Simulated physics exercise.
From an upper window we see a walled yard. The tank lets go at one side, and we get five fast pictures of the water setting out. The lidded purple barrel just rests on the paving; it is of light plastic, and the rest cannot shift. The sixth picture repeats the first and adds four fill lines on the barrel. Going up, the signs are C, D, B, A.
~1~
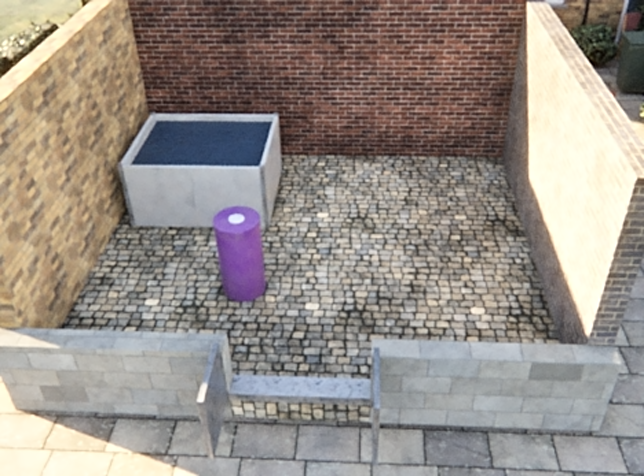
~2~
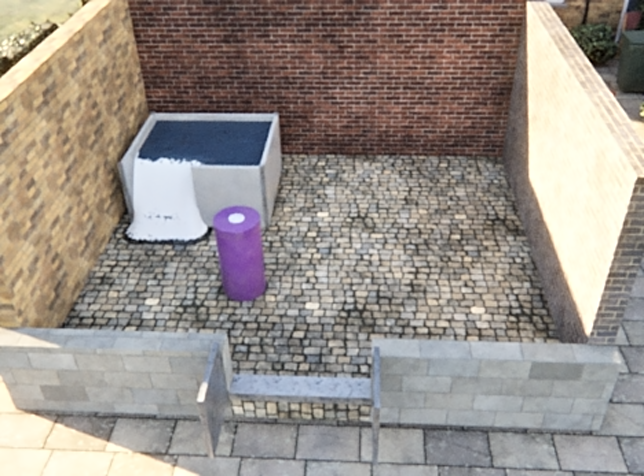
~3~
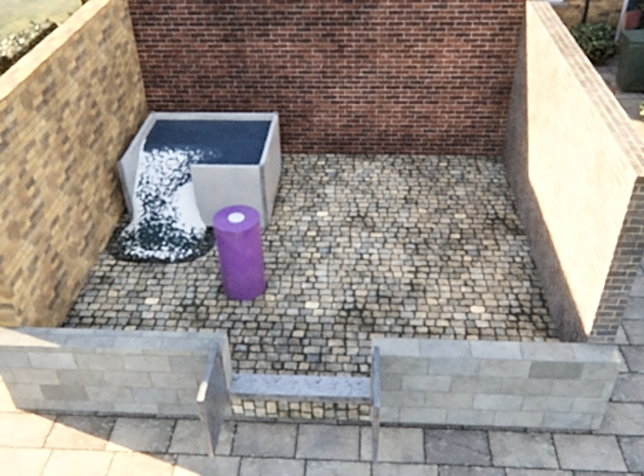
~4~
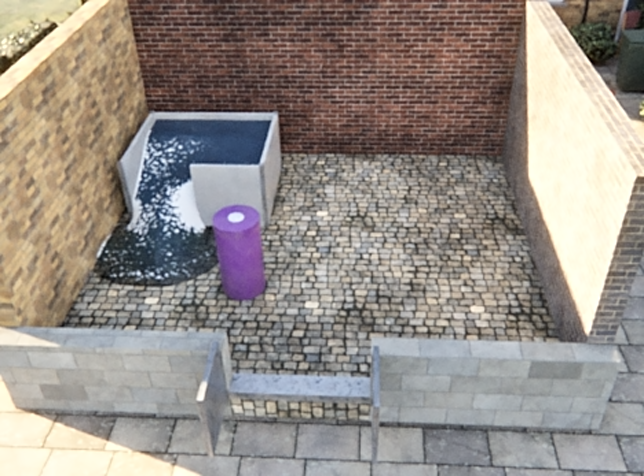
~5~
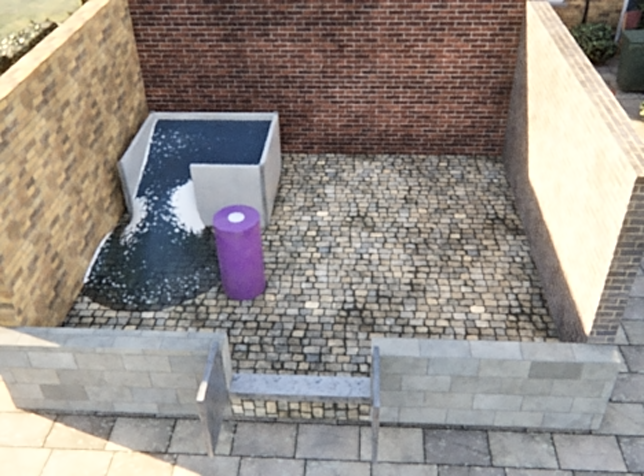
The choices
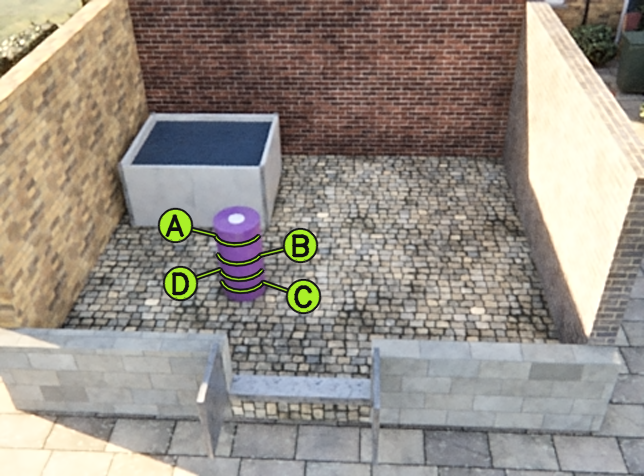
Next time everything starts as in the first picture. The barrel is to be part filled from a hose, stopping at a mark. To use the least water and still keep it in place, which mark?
It is C.
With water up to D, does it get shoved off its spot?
No.
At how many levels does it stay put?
All of them.
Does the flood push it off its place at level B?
No, not at all.
On the marked copy, A at (234, 244); B at (236, 264); C at (240, 291); D at (238, 279); from the bottom up C, D, B, A.
With A, it does not move.
With B, it does not move.
With C, it does not move.
With D, it does not move.
